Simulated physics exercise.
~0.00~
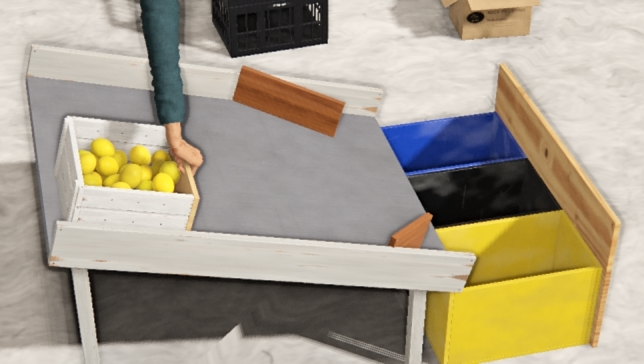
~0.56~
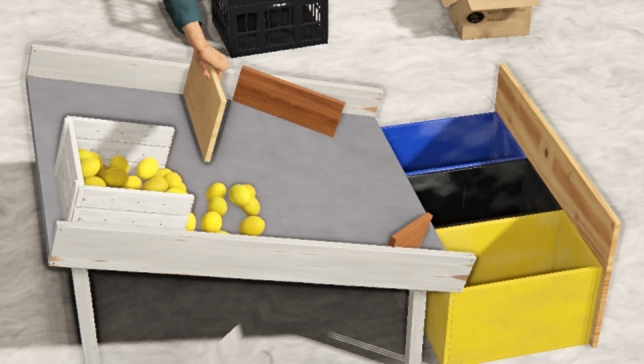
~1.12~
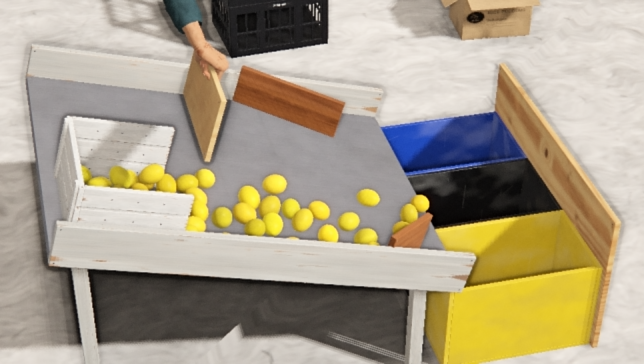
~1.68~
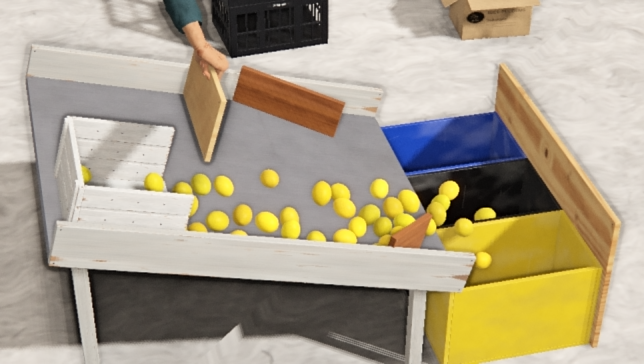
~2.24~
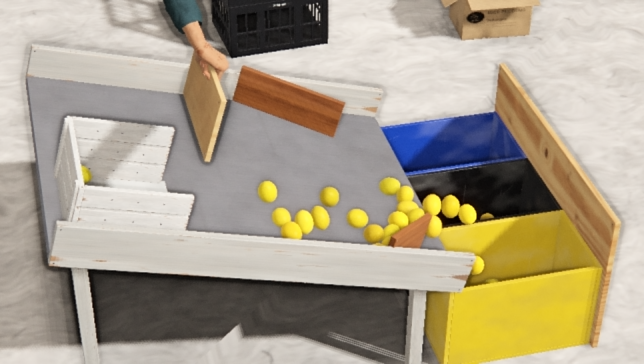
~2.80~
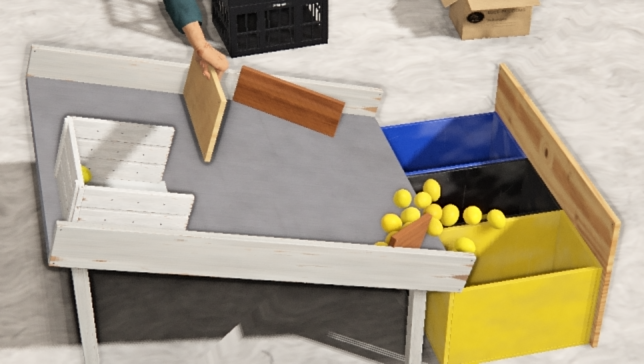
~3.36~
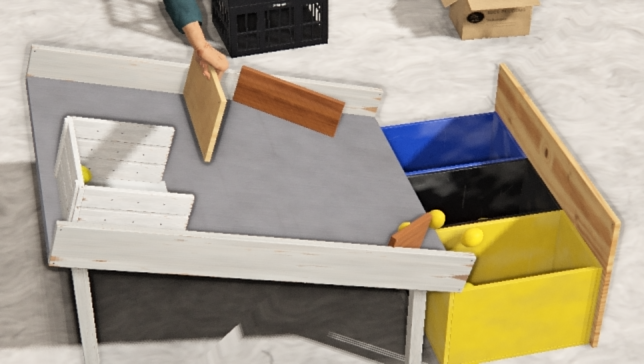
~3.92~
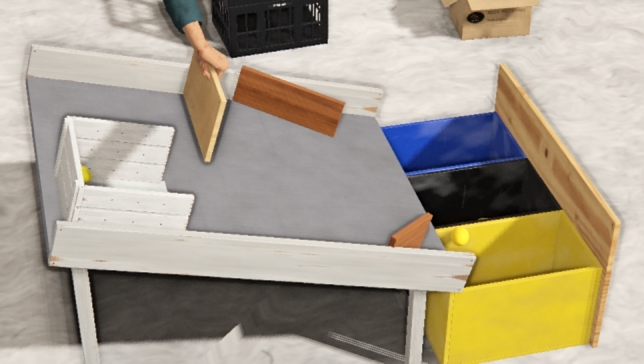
Sloping sorting table with a hand lifting a gate, lemons rolling right into black and yellow bins, one staying in the pen.
